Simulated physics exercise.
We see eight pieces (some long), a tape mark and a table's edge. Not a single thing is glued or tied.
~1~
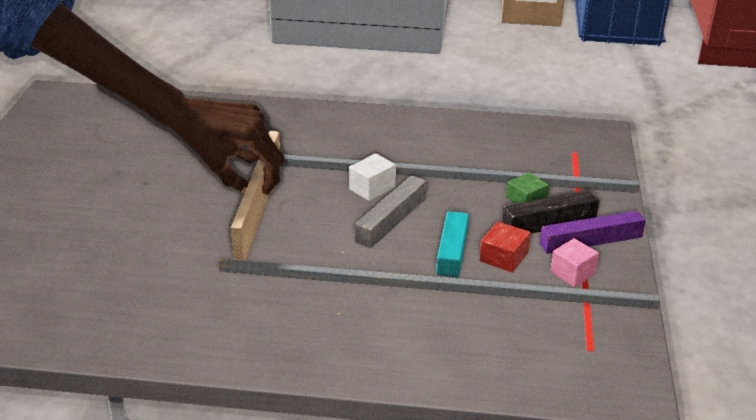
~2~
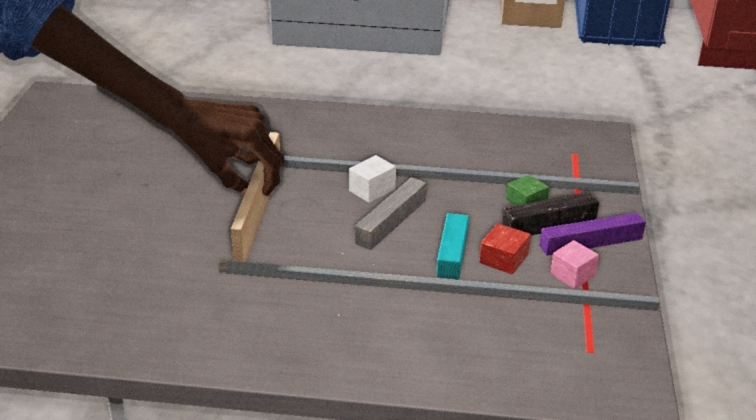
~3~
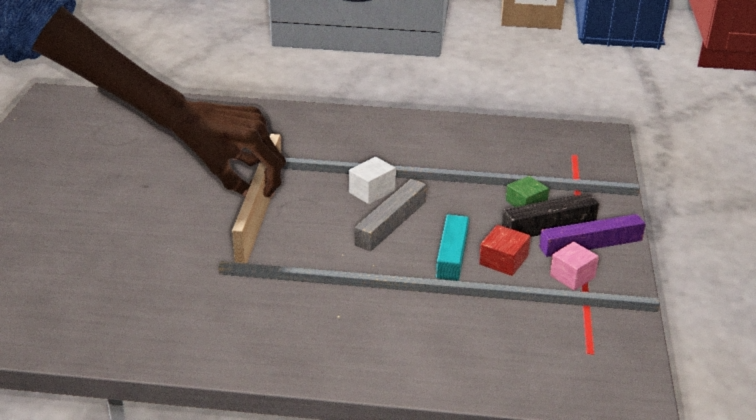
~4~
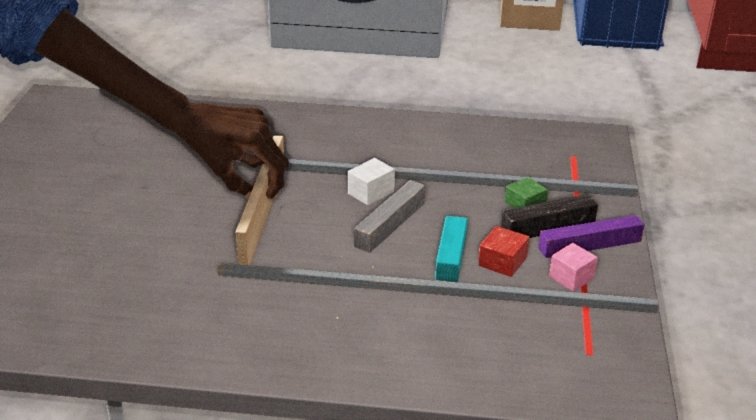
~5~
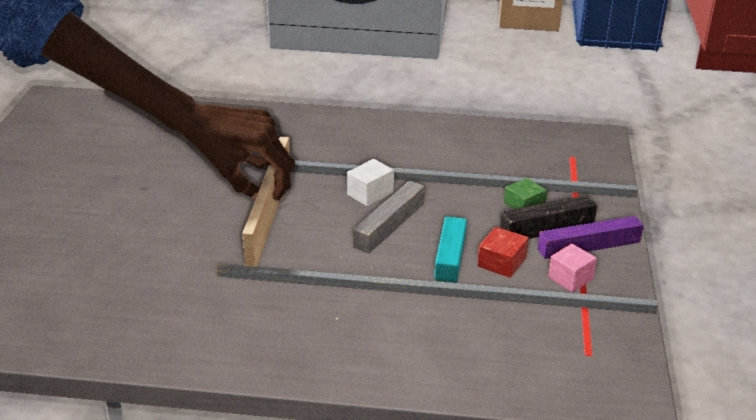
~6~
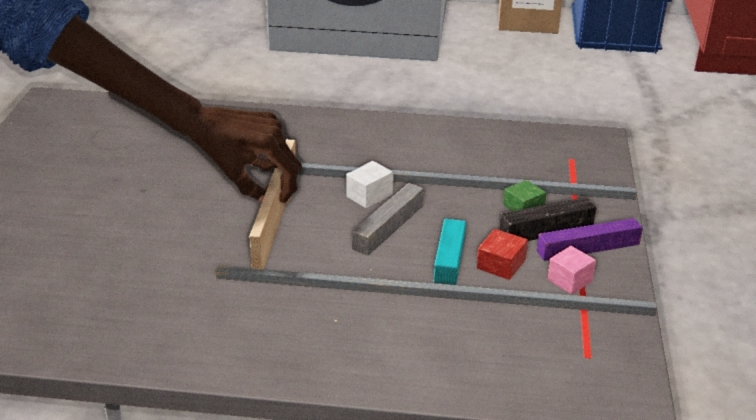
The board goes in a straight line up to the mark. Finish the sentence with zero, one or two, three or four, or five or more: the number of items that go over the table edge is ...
The number of items that go over the table edge is one or two.
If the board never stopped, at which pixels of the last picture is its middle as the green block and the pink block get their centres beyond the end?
First near (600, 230), second near (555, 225).
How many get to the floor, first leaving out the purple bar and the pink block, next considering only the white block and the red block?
0 and 1.
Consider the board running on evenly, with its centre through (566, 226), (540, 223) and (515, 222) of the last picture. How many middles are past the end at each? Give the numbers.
2; 0; 0.
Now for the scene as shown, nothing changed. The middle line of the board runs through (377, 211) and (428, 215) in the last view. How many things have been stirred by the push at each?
That gives 2 for the first and 3 for the second.
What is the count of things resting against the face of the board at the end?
Total: 3.
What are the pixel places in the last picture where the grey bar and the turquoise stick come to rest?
Answer: First (606, 235), after that (612, 272).
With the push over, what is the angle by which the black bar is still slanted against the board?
About 25 degrees.
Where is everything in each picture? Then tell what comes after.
Purple bar (593, 232); pink block (574, 263); black bar (551, 213); board (258, 194); tape (582, 239), in the first picture.
Pink block (574, 265); board (258, 196), in the second picture.
Black bar (550, 217); turquoise stick (453, 247), in the third picture.
Purple bar (592, 236); white block (371, 181), in the fourth picture.
Pink block (572, 268); green block (525, 197), in the fifth picture.
Purple bar (590, 239); pink block (572, 270); black bar (548, 221); board (275, 203); tape (579, 245), in the sixth picture.
Soon after, none off yet; purple bar at rest near (590, 239); pink block at rest near (572, 270); black bar at rest near (548, 221).
After that, none off yet; purple bar displaced a little near (634, 238); pink block displaced well along near (630, 283); black bar displaced a little near (602, 222).
In the end, the number that fall off is one or two; gone, pink block and purple bar.
